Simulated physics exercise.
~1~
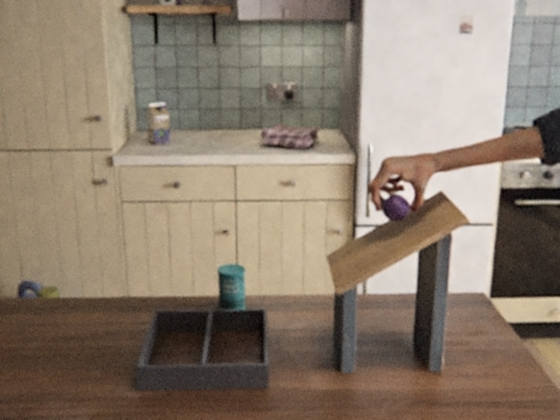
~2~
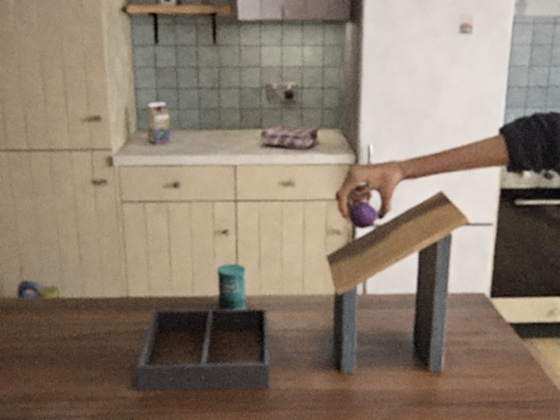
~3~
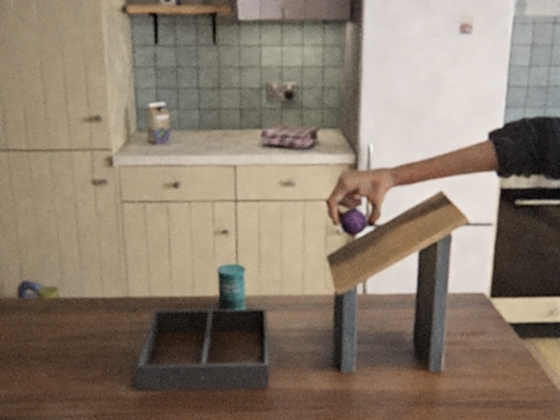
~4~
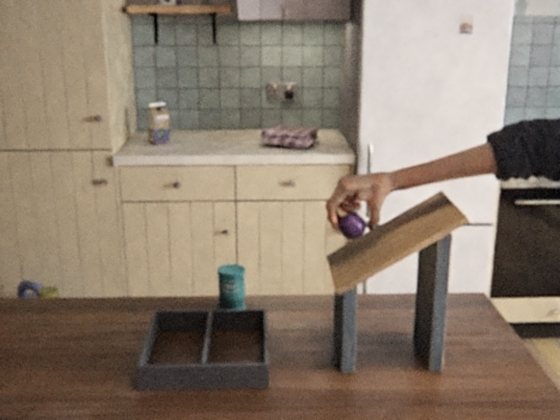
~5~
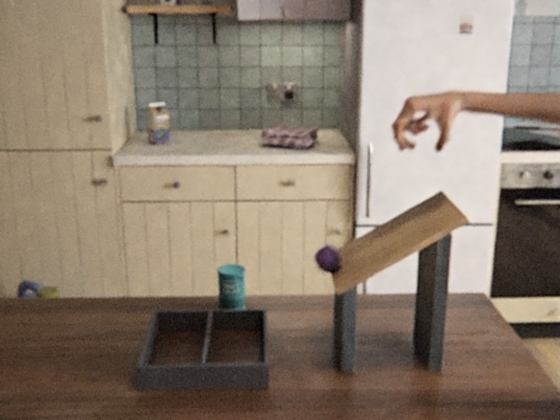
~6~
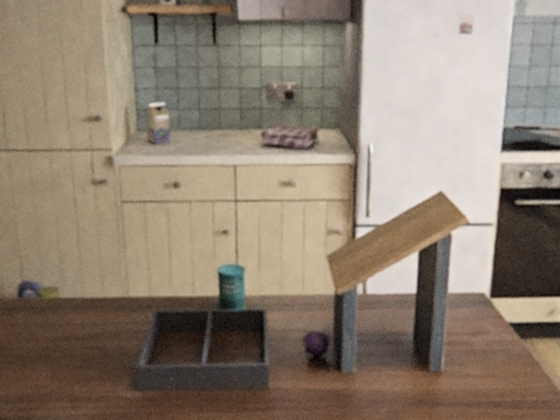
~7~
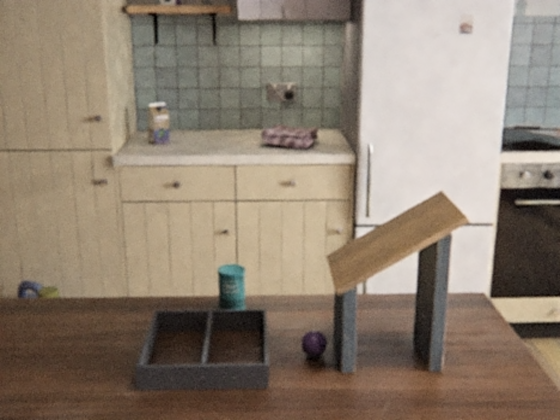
On a wooden table in a kitchen, a hand moved a small purple onion down along a sloped board and let it go near the lower end, and it dropped to the tabletop, resting between the board's support and a divided tray.
